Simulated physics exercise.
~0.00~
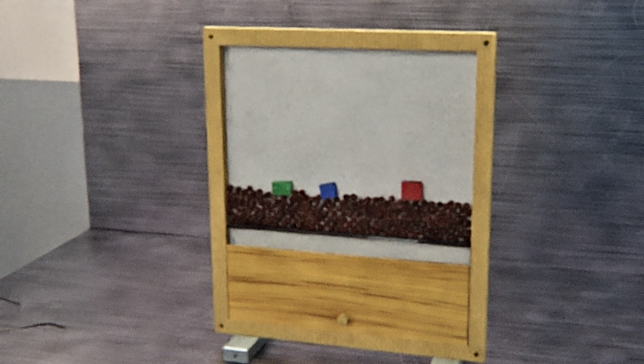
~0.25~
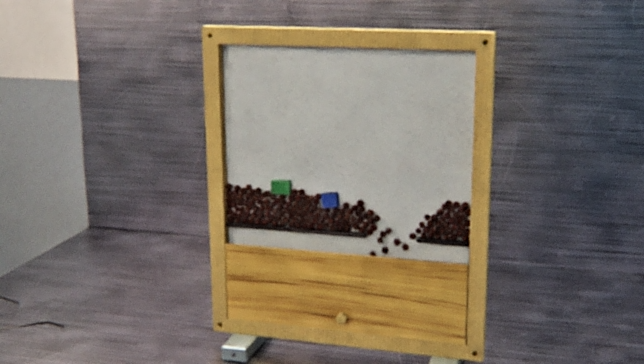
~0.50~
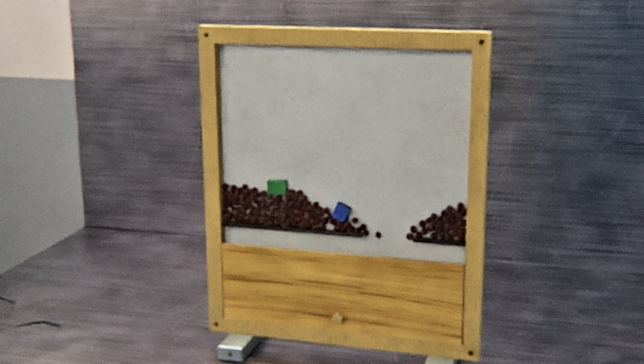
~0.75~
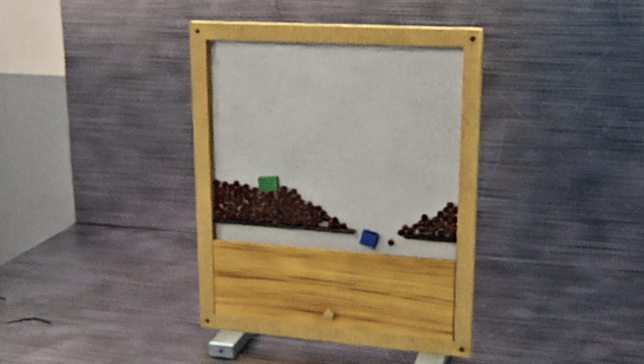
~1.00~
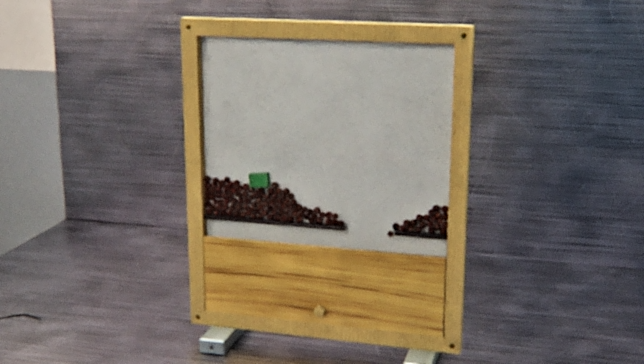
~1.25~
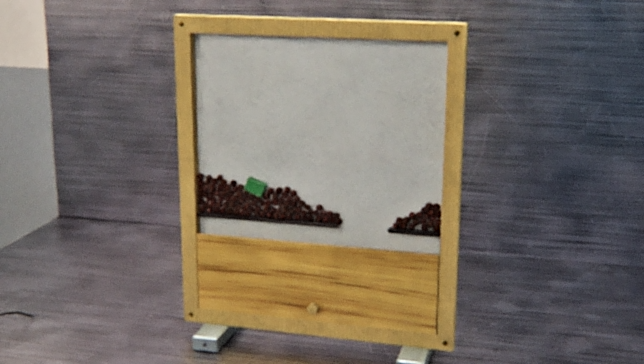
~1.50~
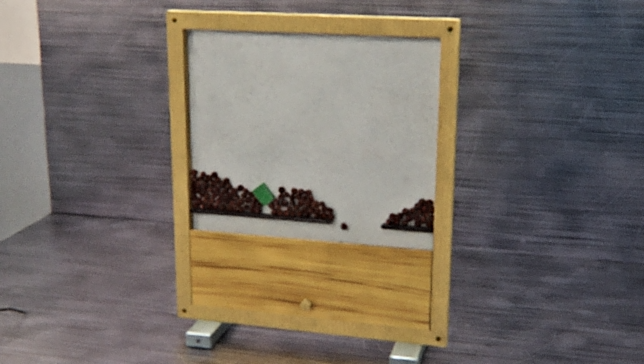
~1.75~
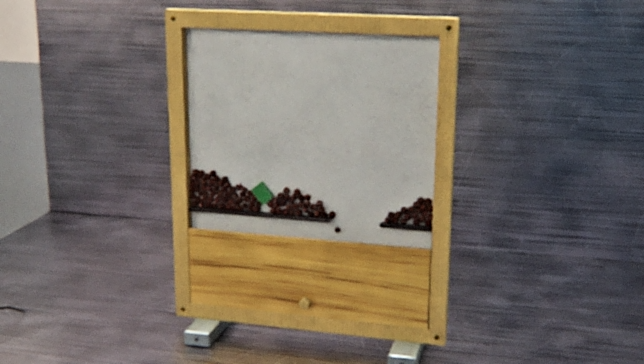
Wooden-framed case of dark beads draining through a floor gap, red then blue blocks dropping out, green block tilting but staying.
